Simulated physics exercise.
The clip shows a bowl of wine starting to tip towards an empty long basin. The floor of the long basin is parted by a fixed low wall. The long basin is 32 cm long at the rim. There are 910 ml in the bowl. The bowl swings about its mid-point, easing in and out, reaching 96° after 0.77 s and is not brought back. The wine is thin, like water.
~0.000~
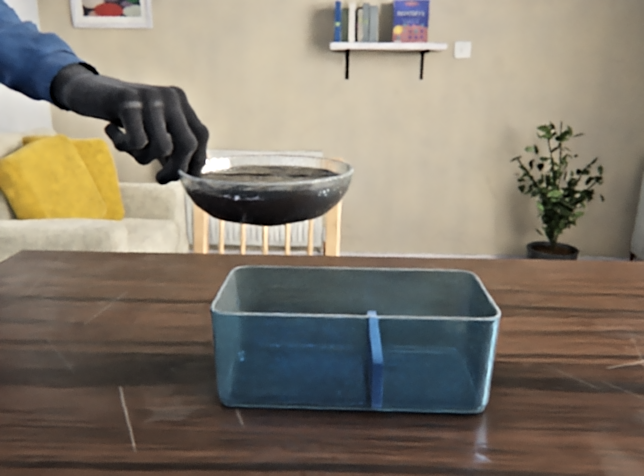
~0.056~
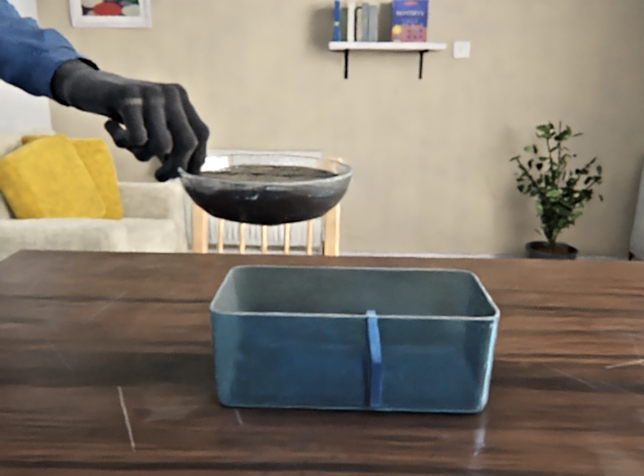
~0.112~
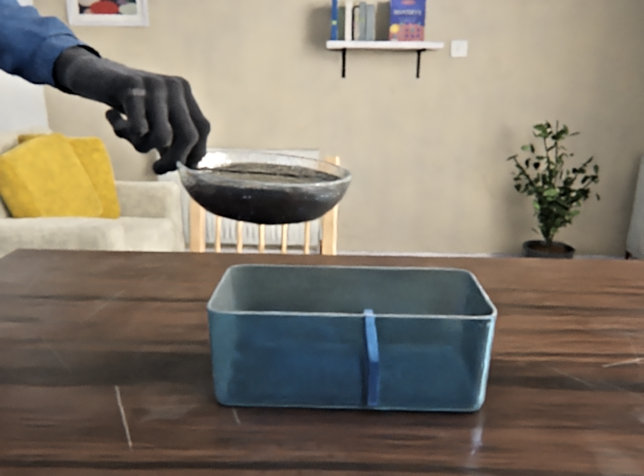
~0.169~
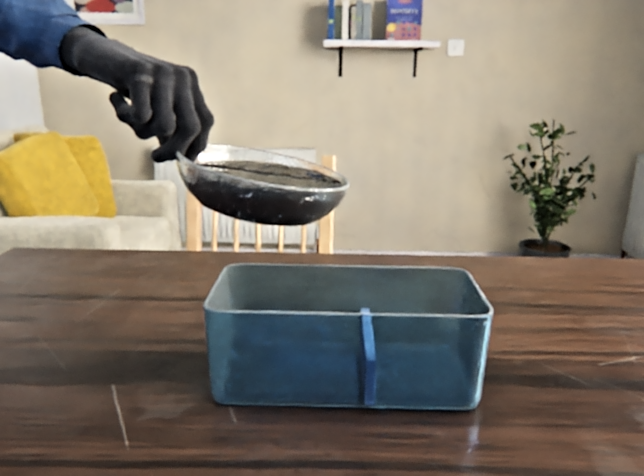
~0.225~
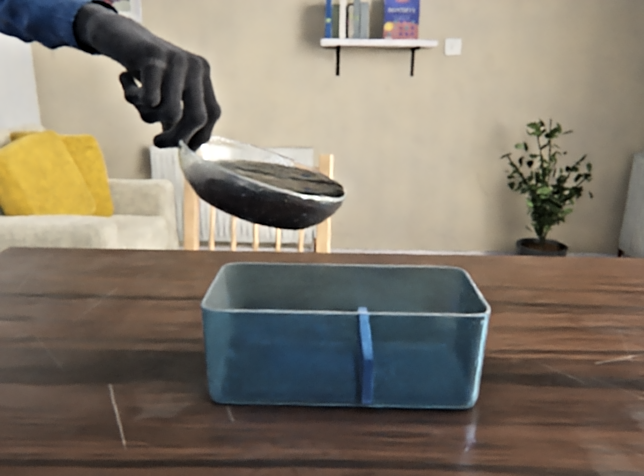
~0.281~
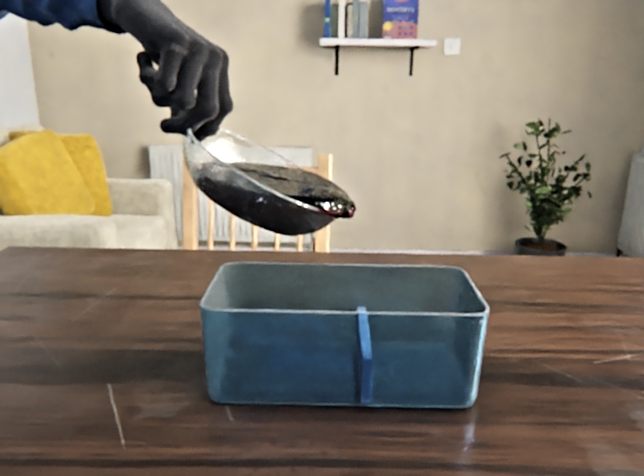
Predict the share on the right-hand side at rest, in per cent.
The far part has some 55 per cent.
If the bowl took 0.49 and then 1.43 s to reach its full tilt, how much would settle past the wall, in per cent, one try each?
First 45, then 75 per cent.
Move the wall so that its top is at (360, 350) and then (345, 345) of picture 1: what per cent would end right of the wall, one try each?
First 55, then 75 per cent.
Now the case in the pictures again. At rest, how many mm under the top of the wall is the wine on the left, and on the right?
Some 44 mm on the left and 28 mm on the right.
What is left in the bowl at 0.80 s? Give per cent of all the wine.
Near 0 in a hundred.
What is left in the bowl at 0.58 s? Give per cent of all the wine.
Some 6 per cent.
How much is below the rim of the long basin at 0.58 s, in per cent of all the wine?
About 72 per cent.
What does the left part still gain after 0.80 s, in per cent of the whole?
Some 7 per cent.
After 0.58 s the tilt is 82° and 6 per cent is still to pour, 14 is left of the wall and 57 right of it.
After 0.80 s the tilt is 96° and 0 per cent is still to pour, 31 is left of the wall and 47 right of it.
After 1.02 s the tilt is 96° and 0 per cent is still to pour, 36 is left of the wall and 58 right of it.
After 1.27 s the tilt is 96° and 0 per cent is still to pour, 38 is left of the wall and 55 right of it.
In the end 38 per cent lies left of the wall, 55 right of it and 7 outside.
